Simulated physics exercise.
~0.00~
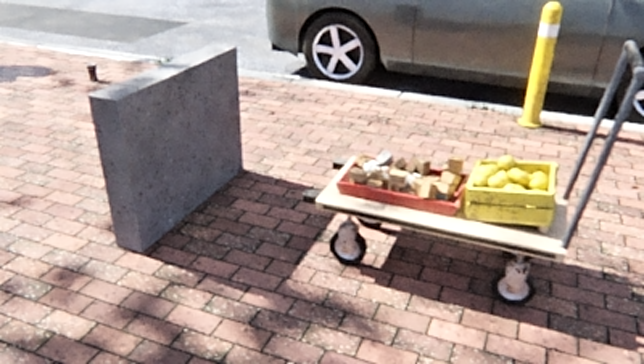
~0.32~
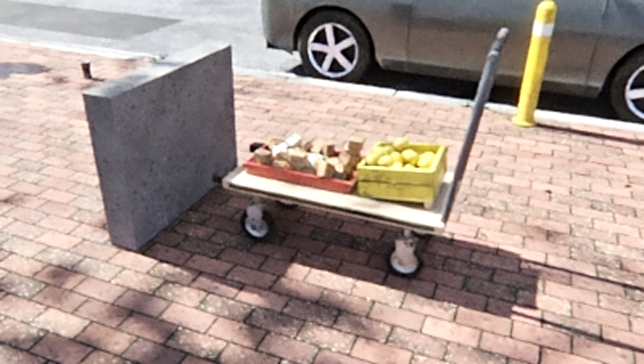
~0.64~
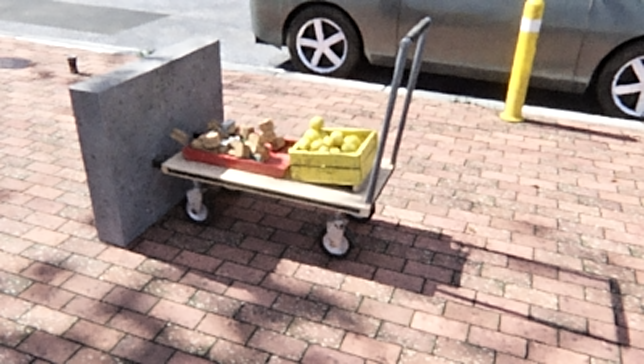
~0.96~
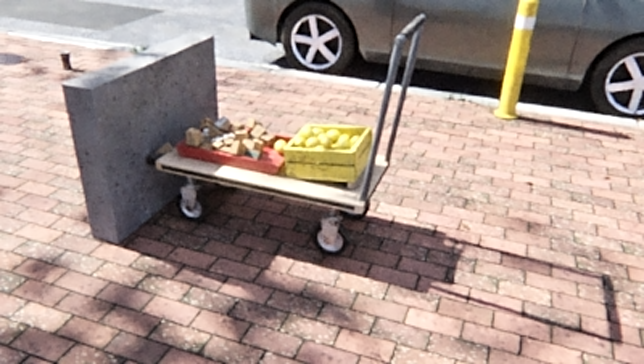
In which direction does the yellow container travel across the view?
The yellow container travels to the left, riding on the trolley toward the gray wall.
The footage shows a platform trolley carrying a red container of small brown parcels and a yellow container of yellow goods rolling left across brick paving toward a gray wall, where it stops as the parcels shift, with most of the goods still in their containers.
